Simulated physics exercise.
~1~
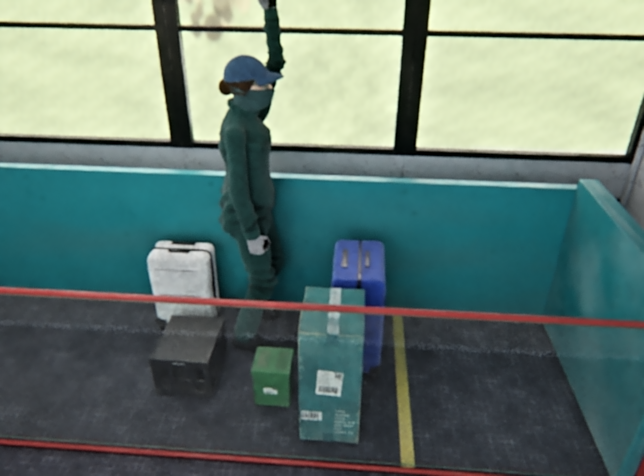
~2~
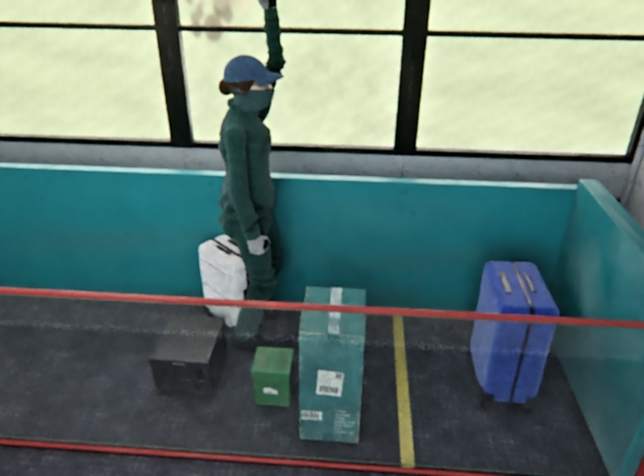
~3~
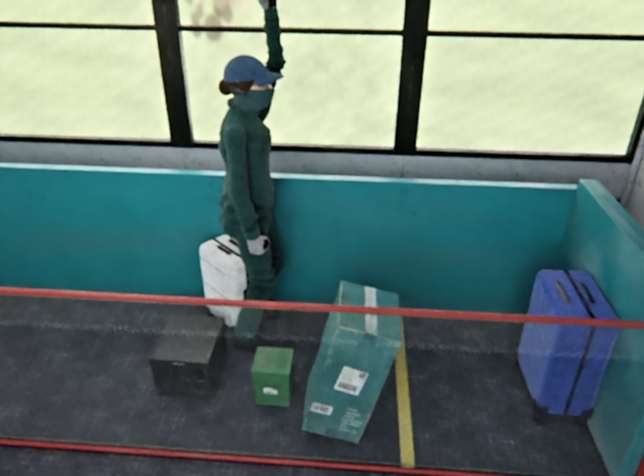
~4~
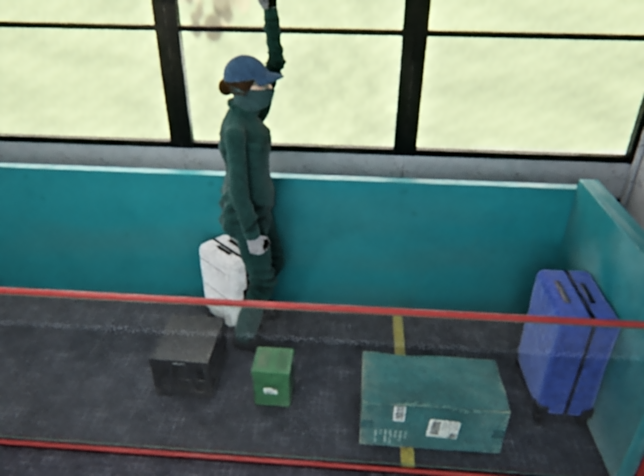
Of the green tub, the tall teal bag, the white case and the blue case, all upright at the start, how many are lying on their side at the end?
One of them is on its side at the end, the tall teal bag.
The clip opens on a masked figure in a blue cap and green clothes, standing with one arm raised among bags on a dark floor, near a yellow line. The blue case rolls right, past the line, while the white case shifts a little right and stops beside the figure's legs. The blue case then moves farther right to the end panel as the tall teal bag leans to the right. Finally the teal bag topples onto its side across the line, while the green tub and black crate stay put short of it.
